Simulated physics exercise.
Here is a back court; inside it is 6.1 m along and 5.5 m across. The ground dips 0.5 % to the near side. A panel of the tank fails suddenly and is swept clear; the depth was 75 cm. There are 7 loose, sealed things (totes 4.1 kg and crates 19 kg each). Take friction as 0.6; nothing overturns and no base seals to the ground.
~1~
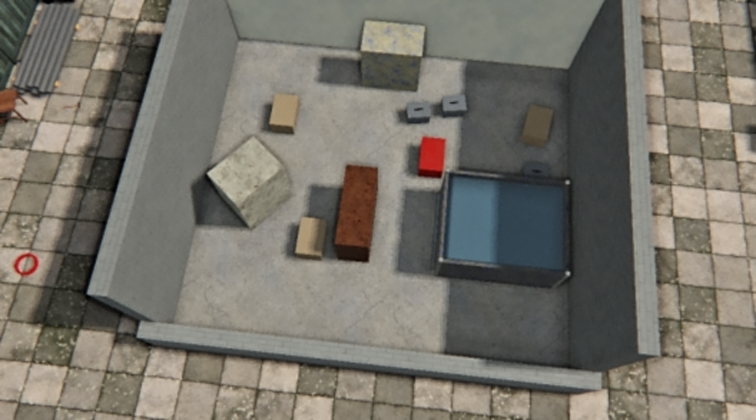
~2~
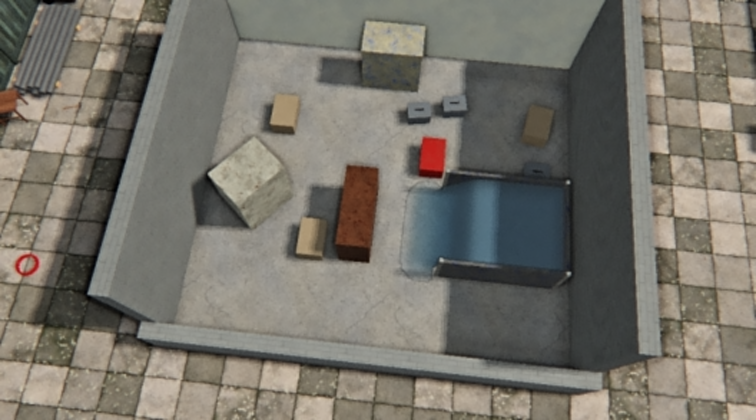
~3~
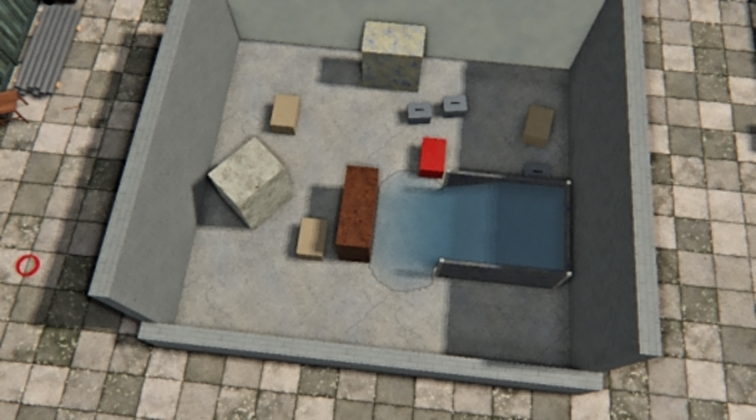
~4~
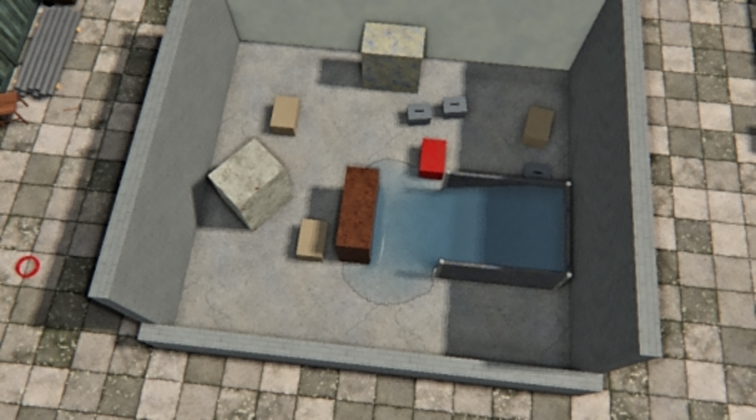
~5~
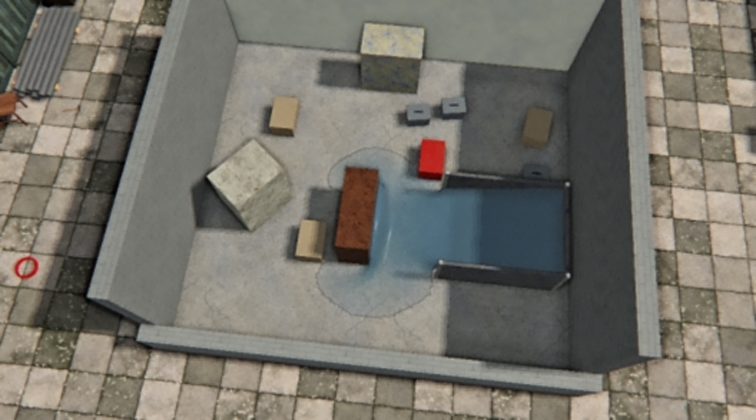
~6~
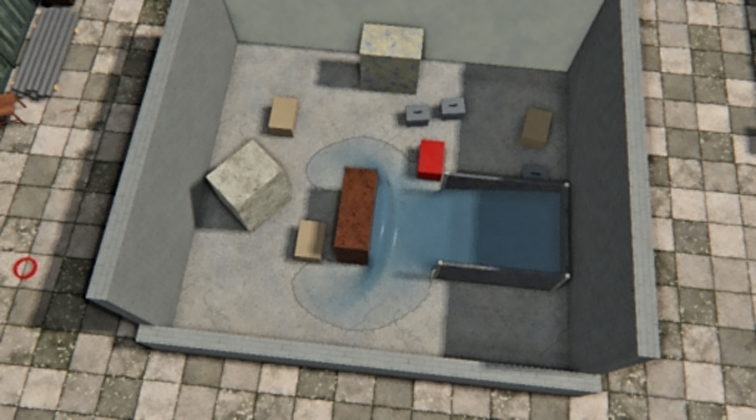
In a walled courtyard scattered with boxes and blocks, water burst from the open left side of a tank, spread across the floor to a rusty brown block and curled around both its ends.
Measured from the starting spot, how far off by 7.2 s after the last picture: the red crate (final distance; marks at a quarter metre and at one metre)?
The red crate moves a short way.
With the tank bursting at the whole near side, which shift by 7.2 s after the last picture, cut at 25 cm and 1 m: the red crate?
In that case the red crate stays put.
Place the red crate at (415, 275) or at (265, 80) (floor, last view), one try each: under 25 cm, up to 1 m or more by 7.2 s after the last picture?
In turn: It gets carried off; it travels far.
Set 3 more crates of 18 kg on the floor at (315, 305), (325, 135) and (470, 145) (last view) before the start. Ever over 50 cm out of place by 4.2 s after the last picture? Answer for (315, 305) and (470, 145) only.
In turn: More, under.
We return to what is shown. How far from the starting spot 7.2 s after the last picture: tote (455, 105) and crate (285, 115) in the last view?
In that order: 100 cm, 30 cm.
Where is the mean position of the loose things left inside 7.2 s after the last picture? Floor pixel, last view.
Around (454, 156).
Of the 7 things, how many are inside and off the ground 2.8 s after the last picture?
0 of them.
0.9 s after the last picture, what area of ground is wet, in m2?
About 15 m2.
Then, 0.9 s after the last picture the red crate is near (432, 156), 0.0 m from its start, aground; 0 afloat.
Then, 2.8 s after the last picture the red crate is near (447, 153), 0.3 m from its start, aground; 0 afloat.
Then, 4.8 s after the last picture the red crate is near (447, 153), 0.3 m from its start, aground; 2 afloat.
Then, 7.2 s after the last picture the red crate is near (463, 144), 0.6 m from its start, afloat; 4 afloat.
